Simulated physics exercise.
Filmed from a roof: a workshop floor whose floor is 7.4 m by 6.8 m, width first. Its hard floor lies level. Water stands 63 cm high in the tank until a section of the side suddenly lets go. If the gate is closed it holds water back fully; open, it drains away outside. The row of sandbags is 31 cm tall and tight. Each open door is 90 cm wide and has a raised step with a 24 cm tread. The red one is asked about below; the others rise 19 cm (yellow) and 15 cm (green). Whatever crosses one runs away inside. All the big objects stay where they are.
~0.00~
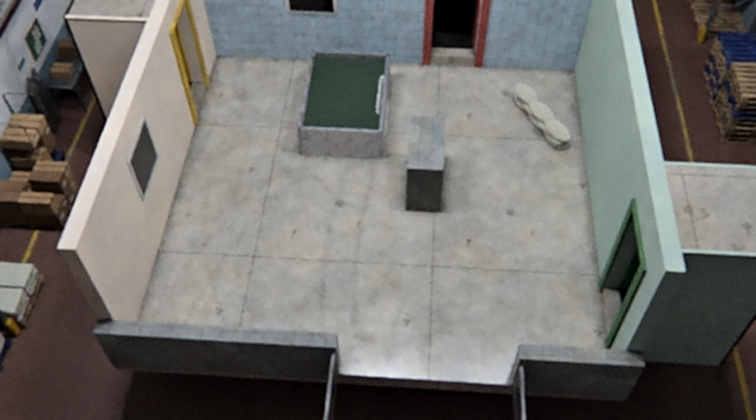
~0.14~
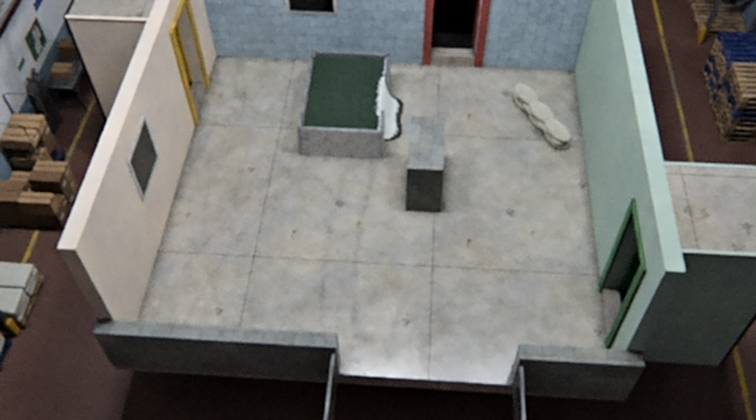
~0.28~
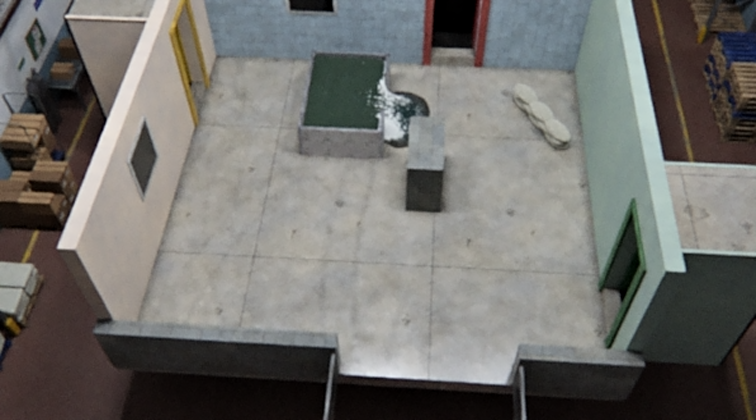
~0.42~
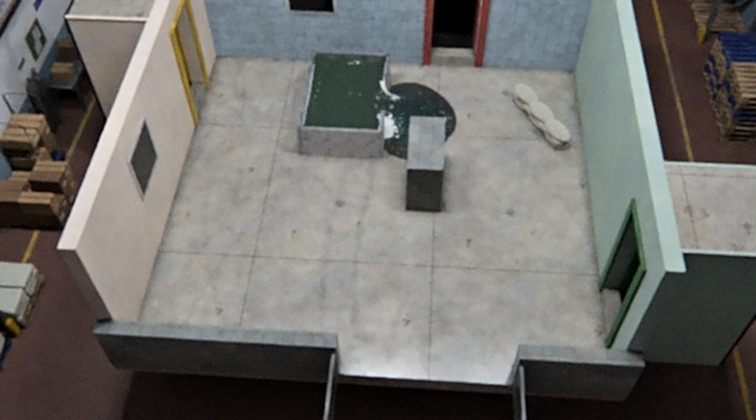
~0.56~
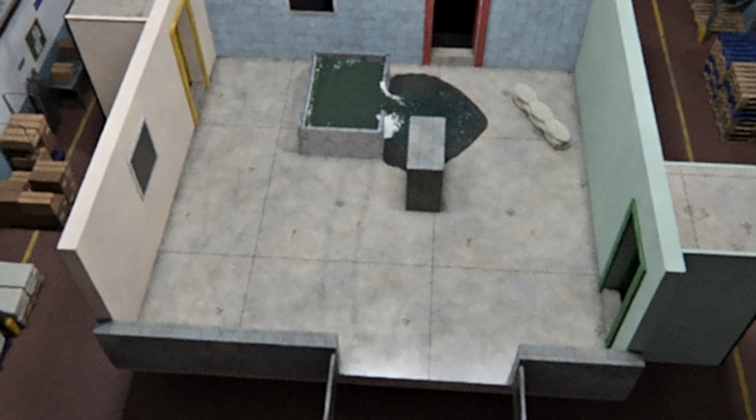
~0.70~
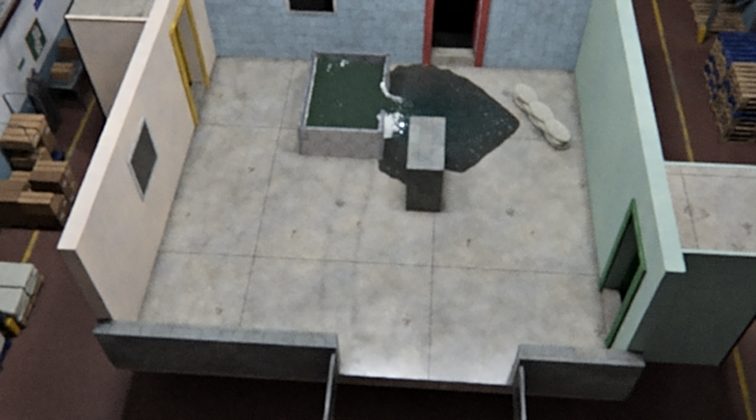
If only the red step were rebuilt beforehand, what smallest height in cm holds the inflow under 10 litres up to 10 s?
Some 7.5 cm above the ground.
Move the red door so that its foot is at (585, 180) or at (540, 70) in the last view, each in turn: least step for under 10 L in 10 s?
Roughly 19 and 15 cm.
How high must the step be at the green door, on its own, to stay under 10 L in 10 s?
About 6.5 cm at green.
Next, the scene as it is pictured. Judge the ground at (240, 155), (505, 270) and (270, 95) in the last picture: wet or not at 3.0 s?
In turn: Still dry, dry, dry.
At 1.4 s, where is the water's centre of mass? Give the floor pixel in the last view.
Around (395, 119).
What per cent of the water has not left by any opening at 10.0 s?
Roughly 88 in a hundred.
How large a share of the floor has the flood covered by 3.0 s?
Some 30 per cent of it.
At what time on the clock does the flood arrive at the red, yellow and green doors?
Arrival: Red 0.8 s, yellow not within the 10 s, green 2.4 s.
After 1.4 s water covers 20 % of the floor, deepest (30 cm) near (393, 117); 9 cm at the red door, 0 litres in over its 24 cm step.
After 3.0 s water covers 30 % of the floor, deepest (25 cm) near (583, 139); 8 cm at the red door, 0 litres in over its 24 cm step.
After 10.0 s water covers 70 % of the floor, deepest (7 cm) near (551, 372); 6 cm at the red door, 0 litres in over its 24 cm step.
At the red door as built, the water arrived by 0.9 s and peaked near 12 cm at 1.6 s.
With a step of 7 cm, 13 litres would have come in within the 10 s; with 8.5 cm, 6 litres. So under 10 litres takes about 7.5 cm.
